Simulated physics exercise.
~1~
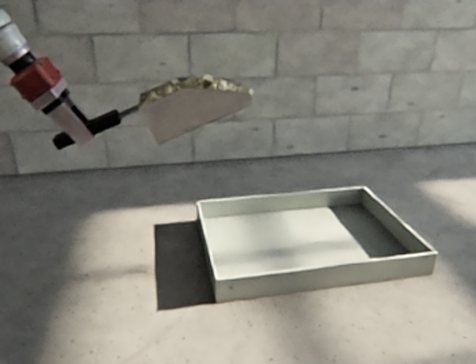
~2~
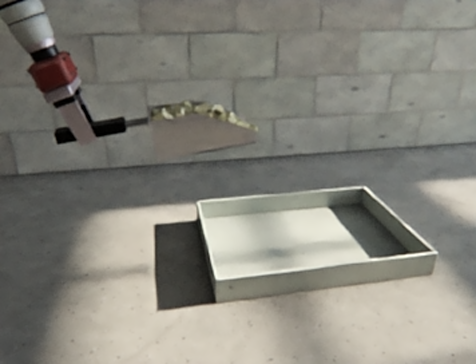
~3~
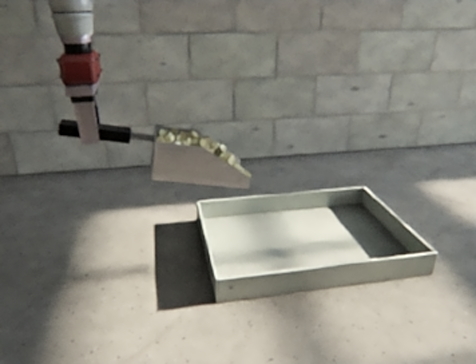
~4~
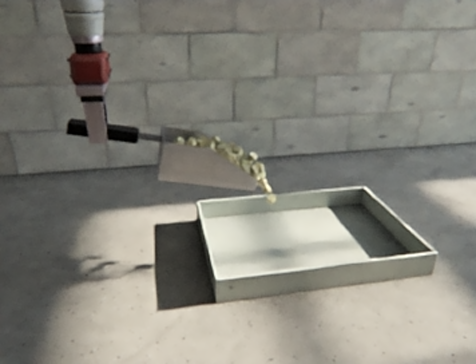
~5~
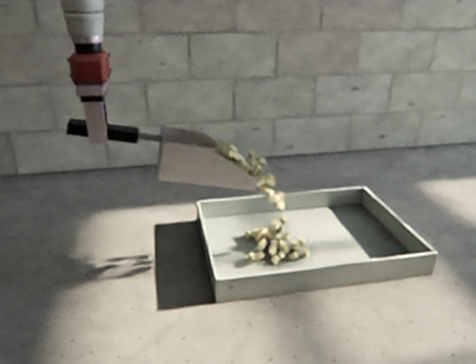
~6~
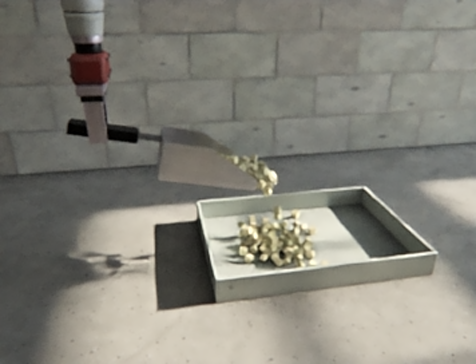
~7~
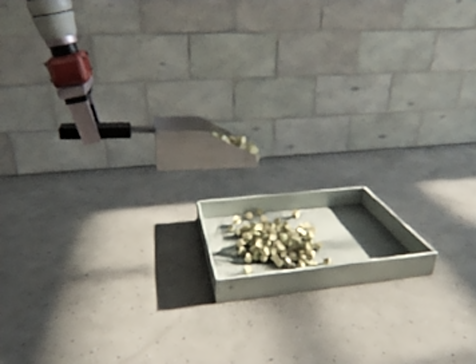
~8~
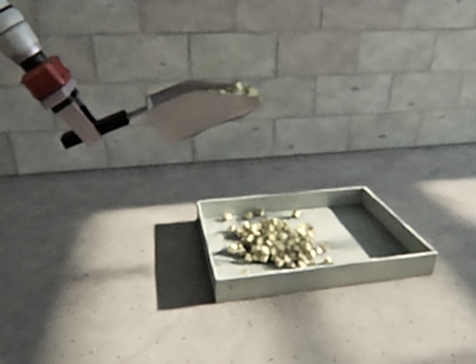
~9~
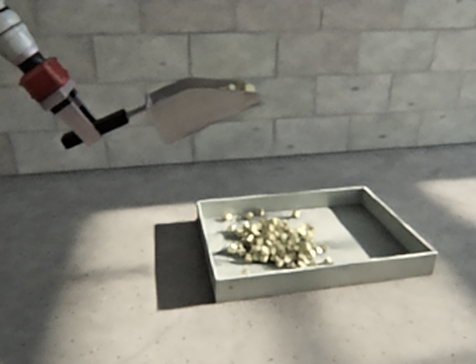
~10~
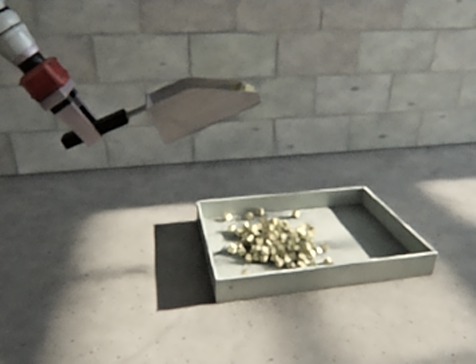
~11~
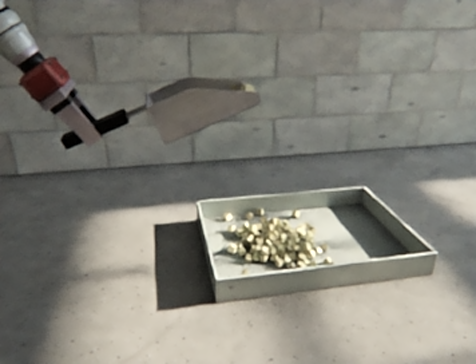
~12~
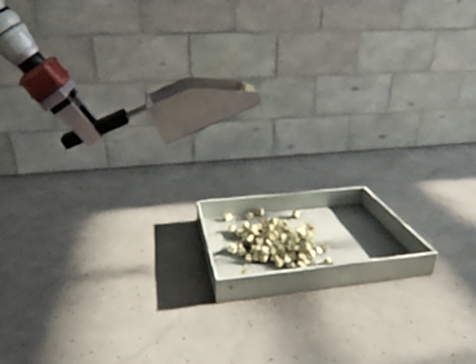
A robot arm with a red joint, at the upper left, holds a pale grey scoop heaped with small yellowish-green vegetable pieces. A still camera looks slightly down on a shallow pale tray on a sunlit concrete floor, before a grey block wall. The arm lowers the scoop and tips its open front down toward the tray. Pieces slide off the lip in a stream and pile up in the tray's left half. The arm then tilts the scoop back and lifts it, a few pieces still showing near its front edge. These slip from sight, and the scoop hangs still above the scattered heap.
